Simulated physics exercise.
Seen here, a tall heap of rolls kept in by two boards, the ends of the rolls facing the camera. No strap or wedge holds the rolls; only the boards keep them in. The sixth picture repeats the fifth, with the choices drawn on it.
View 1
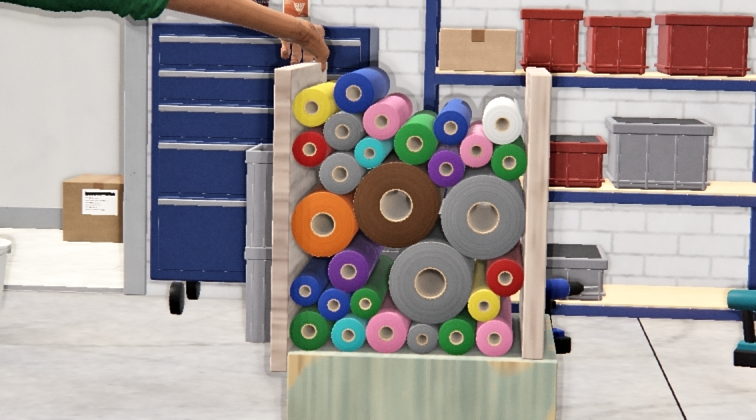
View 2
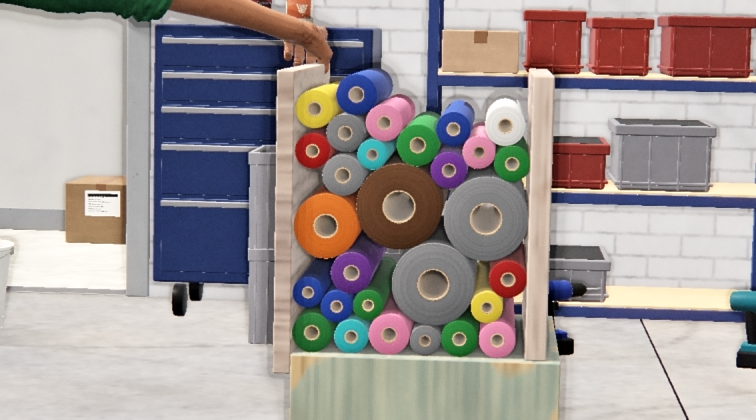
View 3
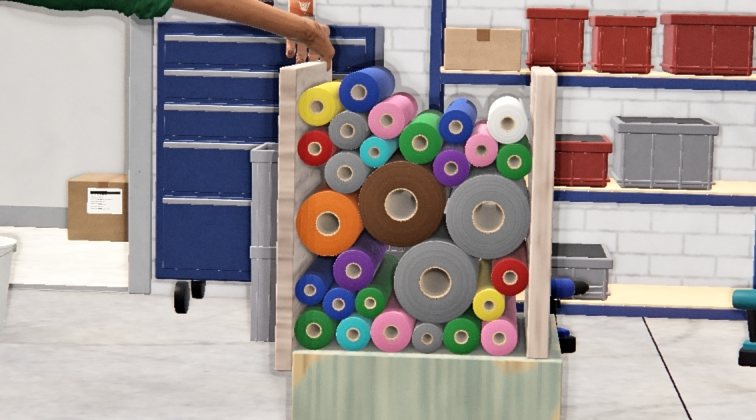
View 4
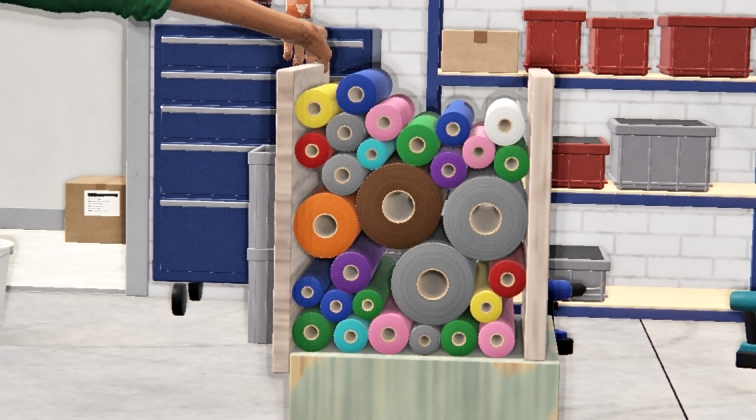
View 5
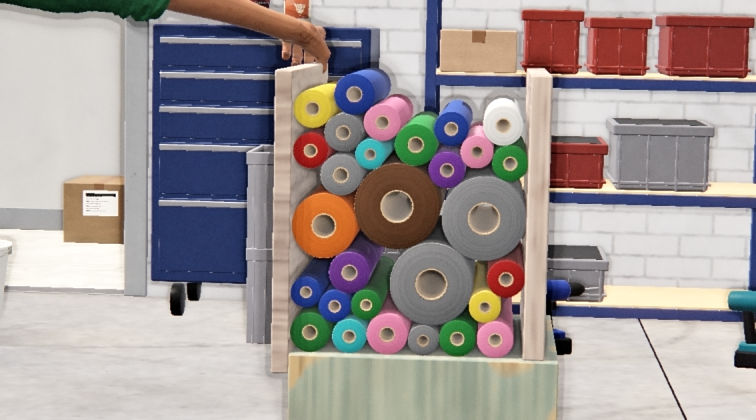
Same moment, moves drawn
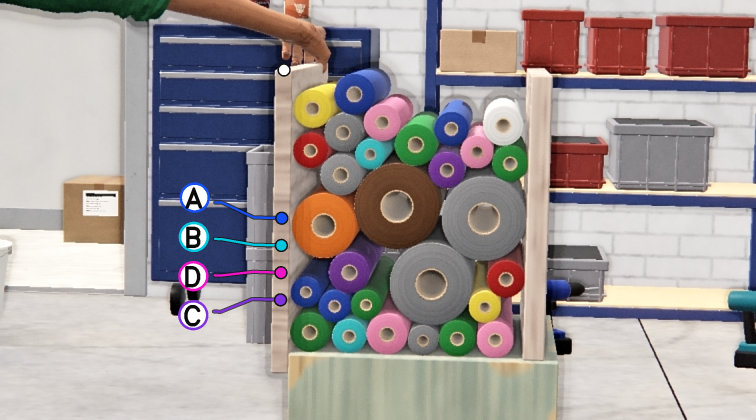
The footage shows a hand reaching from the upper left to the top of the left board beside a stack of colourful rolls held between two upright boards, while the view shifts very slightly and the rolls stay in place.
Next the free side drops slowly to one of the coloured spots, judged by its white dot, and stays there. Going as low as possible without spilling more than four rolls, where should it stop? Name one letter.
No lower than A.
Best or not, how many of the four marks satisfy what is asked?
One of the four.
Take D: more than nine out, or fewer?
It loses fewer than nine.
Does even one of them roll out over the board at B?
Yes, at B.
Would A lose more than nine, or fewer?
Fewer than nine.
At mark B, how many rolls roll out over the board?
With B, six.
On the marked copy, A at (282, 218); B at (281, 245); C at (280, 300); D at (281, 273); the white dot at (284, 70).
Following A. Soon after the start, top of the board (293, 136).
Later, top of the board (292, 210).
In the end, top of the board (292, 217), three out over the board.
As for the rest, B more than four out over the board; C more than four out over the board; D more than four out over the board.
